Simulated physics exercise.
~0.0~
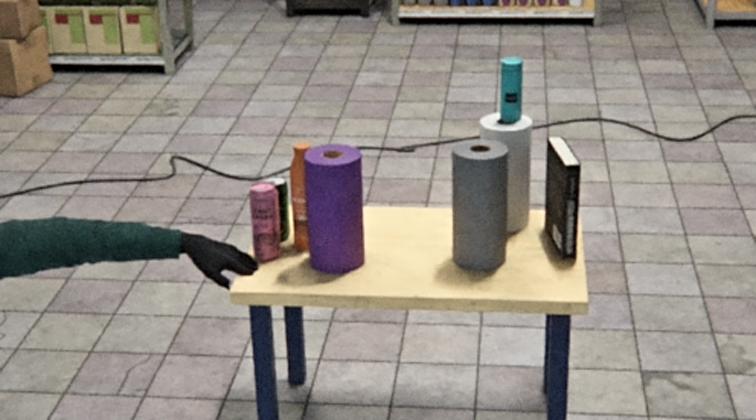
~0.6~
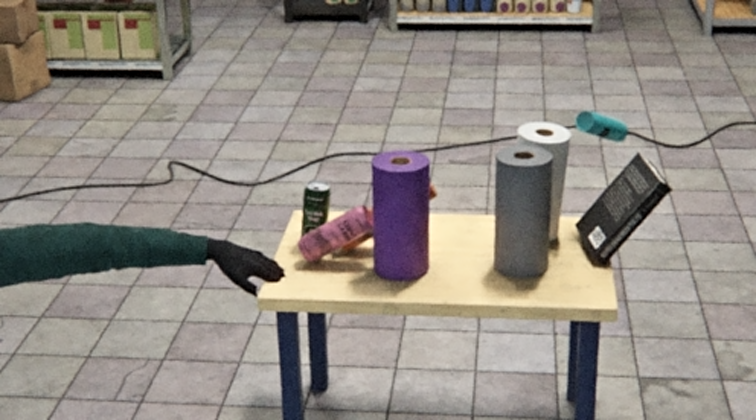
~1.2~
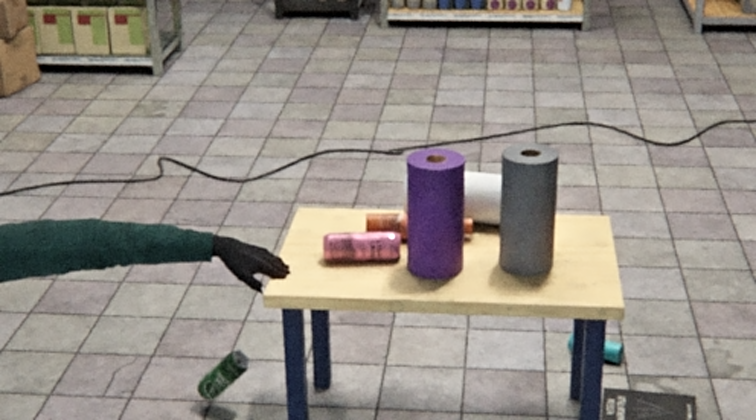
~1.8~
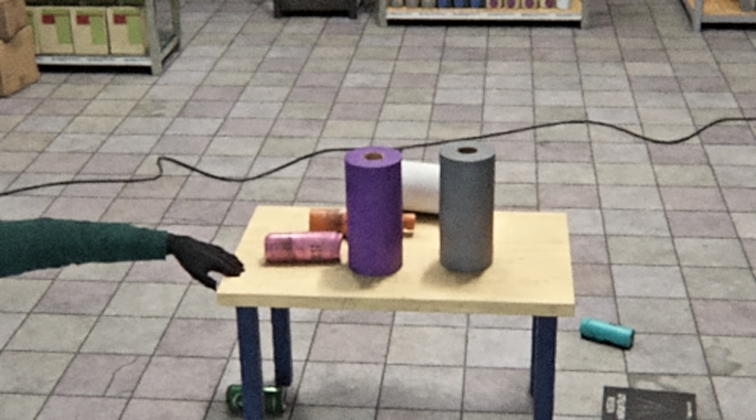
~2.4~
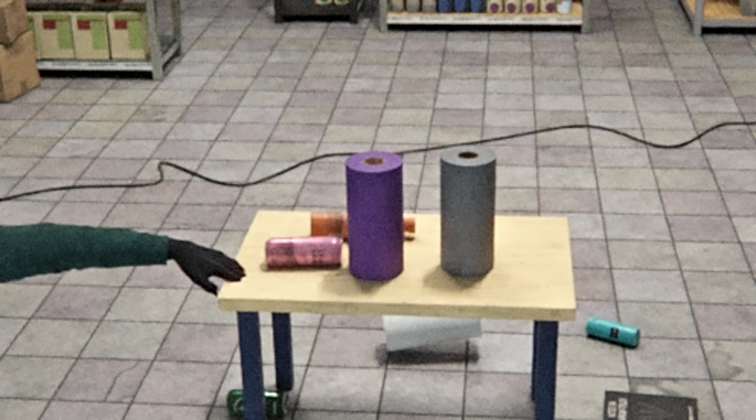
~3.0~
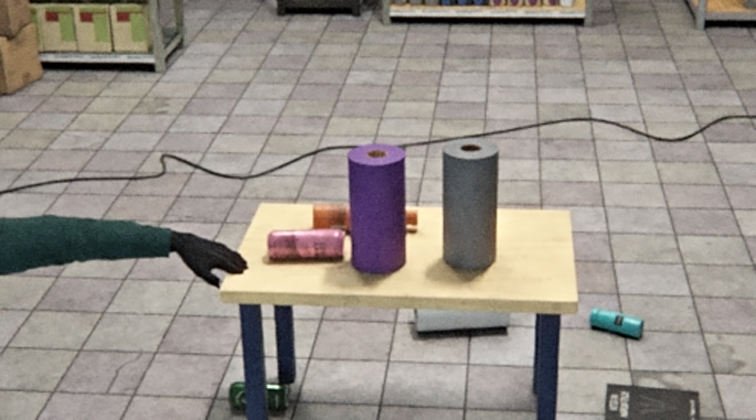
A gloved hand jolted a small table from side to side, toppling the pink can and orange bottle on top while the turquoise shaker, black book, green can and white roll ended up on the floor; the purple and grey rolls stayed standing.
